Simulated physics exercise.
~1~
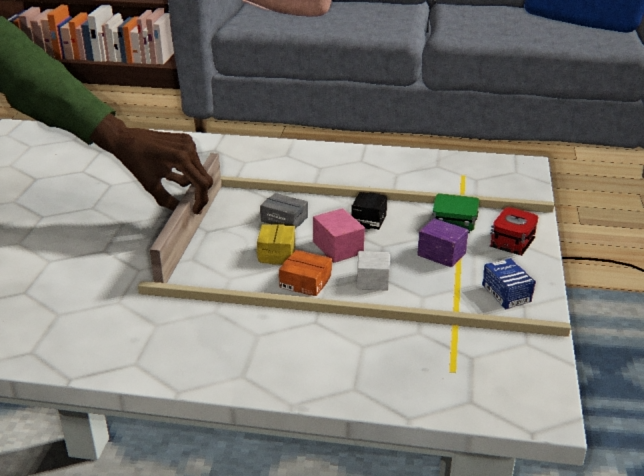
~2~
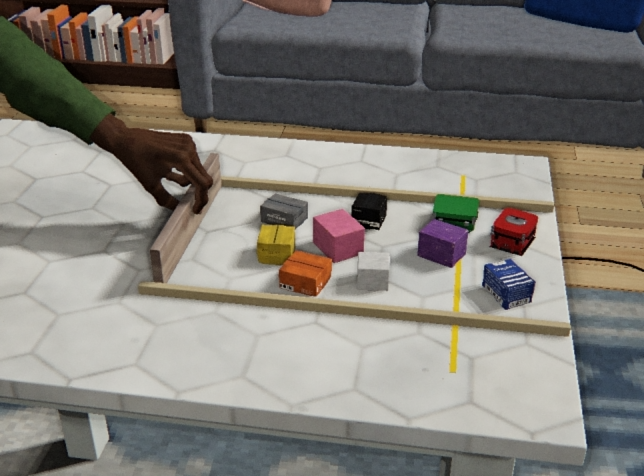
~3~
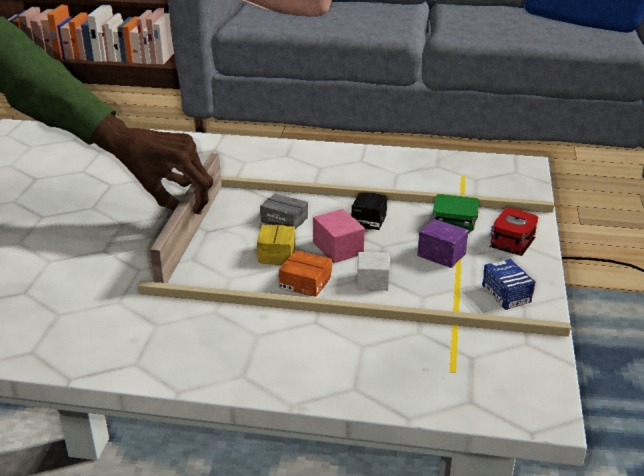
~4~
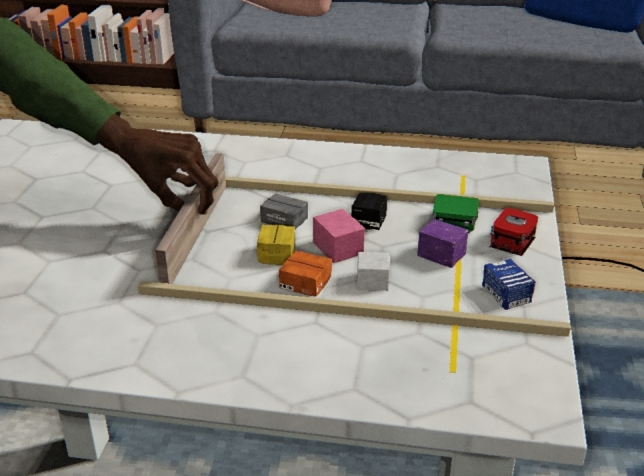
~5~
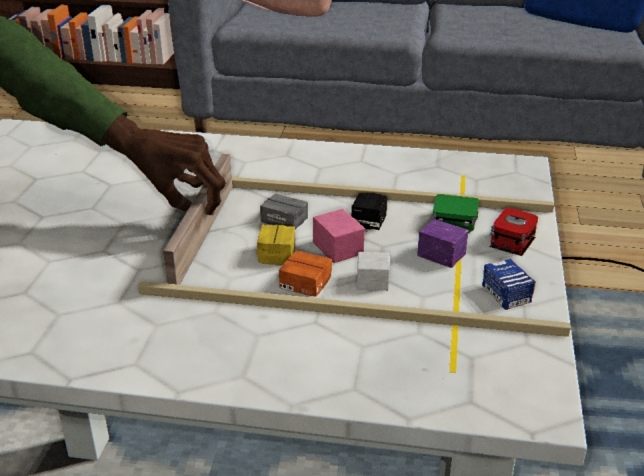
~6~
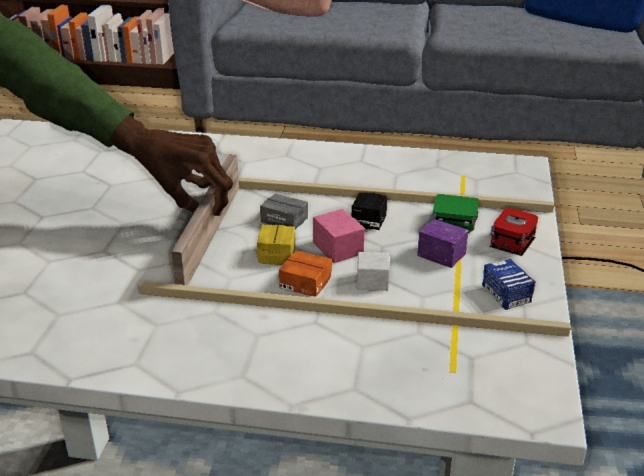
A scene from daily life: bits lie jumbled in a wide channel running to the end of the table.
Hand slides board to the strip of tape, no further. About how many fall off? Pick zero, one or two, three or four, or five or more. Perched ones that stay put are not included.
Zero fall off.
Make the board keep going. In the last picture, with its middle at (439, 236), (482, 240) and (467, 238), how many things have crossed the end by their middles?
Over the end: 0, 3, 1.
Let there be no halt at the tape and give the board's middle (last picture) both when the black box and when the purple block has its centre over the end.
Roughly (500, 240); for the second one, roughly (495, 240).
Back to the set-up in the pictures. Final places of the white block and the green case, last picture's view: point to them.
White block at (514, 282), green case at (550, 215).
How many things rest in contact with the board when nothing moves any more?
My count gives 4.
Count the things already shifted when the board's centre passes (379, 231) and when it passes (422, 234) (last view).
Answer - first 8, then 10.
Soon after, none off yet; red case at rest near (514, 231); blue box at rest near (508, 284); green case at rest near (455, 214).
In the end, the number that fall off is zero.
